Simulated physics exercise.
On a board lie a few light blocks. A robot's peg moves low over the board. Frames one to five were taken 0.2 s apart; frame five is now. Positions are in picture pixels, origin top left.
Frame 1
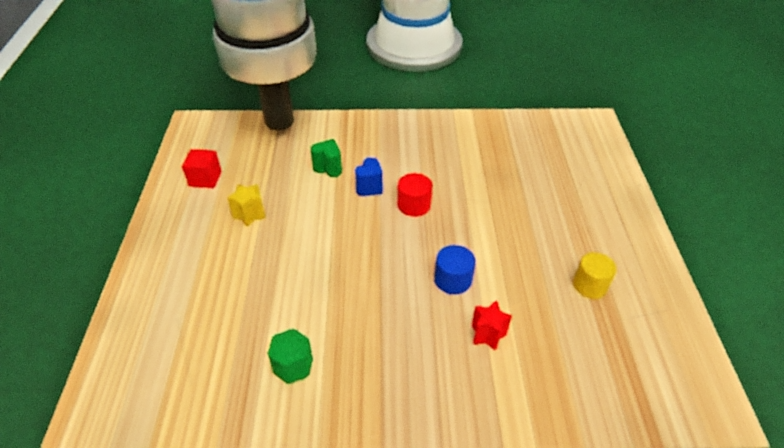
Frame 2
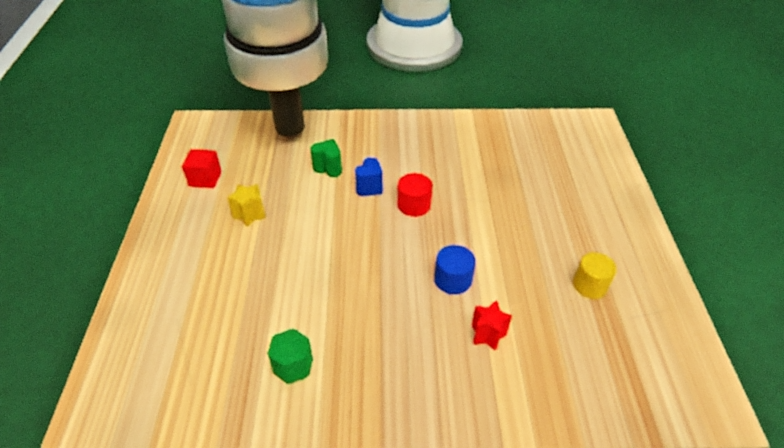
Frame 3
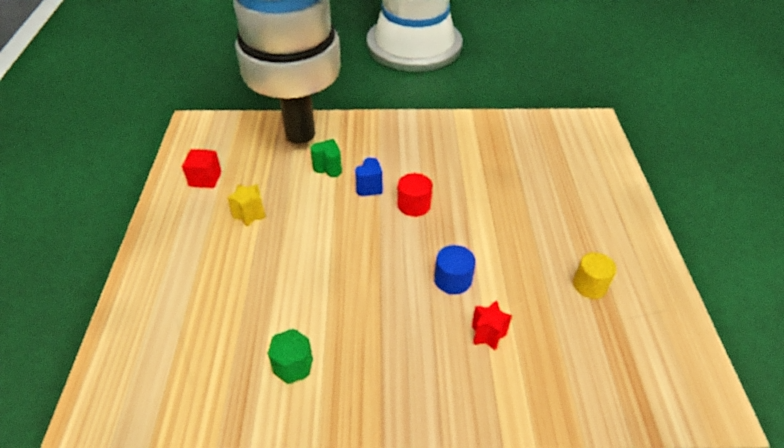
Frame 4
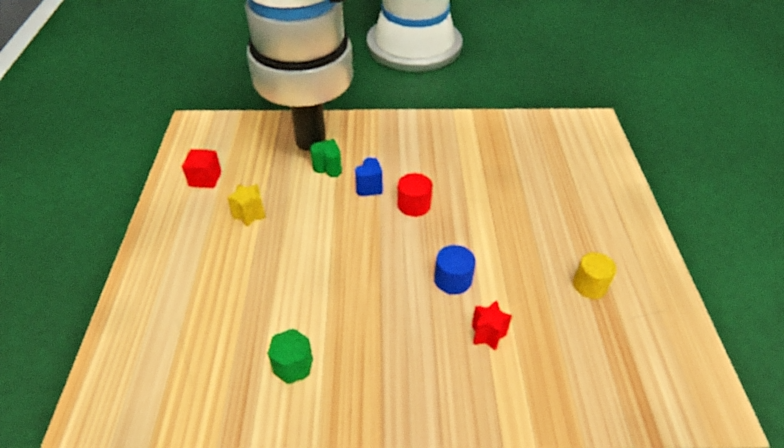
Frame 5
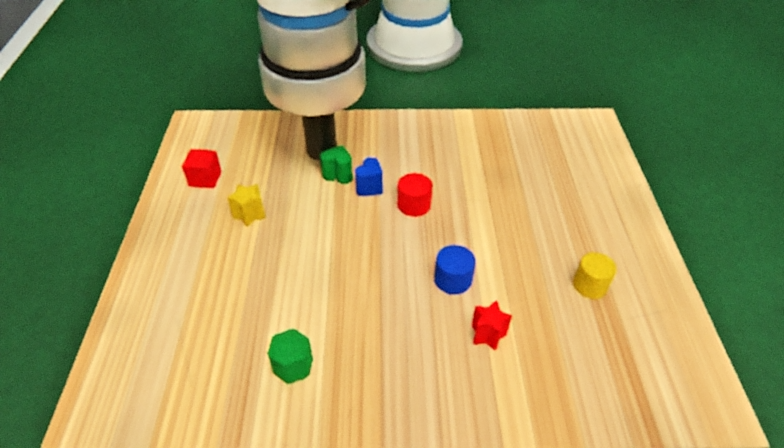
The robot's dark peg moved a short way right and toward the viewer over the wooden board, then nudged the small green block slightly toward the blue one beside it, while the other blocks stayed still.
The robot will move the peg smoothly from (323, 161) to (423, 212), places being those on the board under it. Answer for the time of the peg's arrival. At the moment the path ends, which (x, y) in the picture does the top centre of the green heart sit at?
By then it is at (378, 194).
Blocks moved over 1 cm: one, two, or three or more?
Total: Three-plus.
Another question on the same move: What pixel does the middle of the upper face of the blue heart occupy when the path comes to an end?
Expect it around (452, 206).
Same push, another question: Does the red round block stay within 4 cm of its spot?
My answer is no.
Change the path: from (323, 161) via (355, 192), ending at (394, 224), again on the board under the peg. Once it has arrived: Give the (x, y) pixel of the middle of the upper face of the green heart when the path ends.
The middle of its top is at (413, 221).
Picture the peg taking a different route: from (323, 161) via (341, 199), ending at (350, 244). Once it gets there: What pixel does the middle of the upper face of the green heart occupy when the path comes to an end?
In the picture, that point is around (376, 198).
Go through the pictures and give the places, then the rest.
Tip of the peg (280, 122), middles of tops, green heart (327, 147), blue heart (369, 167), red round block (415, 184), blue round block (456, 259), in the first frame.
Peg (290, 128), nothing pushed, in the second frame.
Peg (301, 135), nothing pushed, in the third frame.
Peg (311, 142), nothing pushed, in the fourth frame.
Peg (322, 151), green heart (337, 154), blue heart (369, 167), red round block (415, 184), blue round block (456, 259), in the fifth frame.
On the path given first. One third of the way, peg (355, 167); green heart (363, 175), turned 20° clockwise; blue heart (387, 174), turned 40° anticlockwise.
Two thirds of the way, peg (389, 184); green heart (376, 192), turned 70° clockwise; blue heart (415, 186), turned 50° anticlockwise; red round block (443, 196).
At the end, peg (424, 202); green heart (378, 194), turned 75° clockwise; blue heart (452, 206), turned 50° anticlockwise; red round block (483, 213); blue round block unmoved.
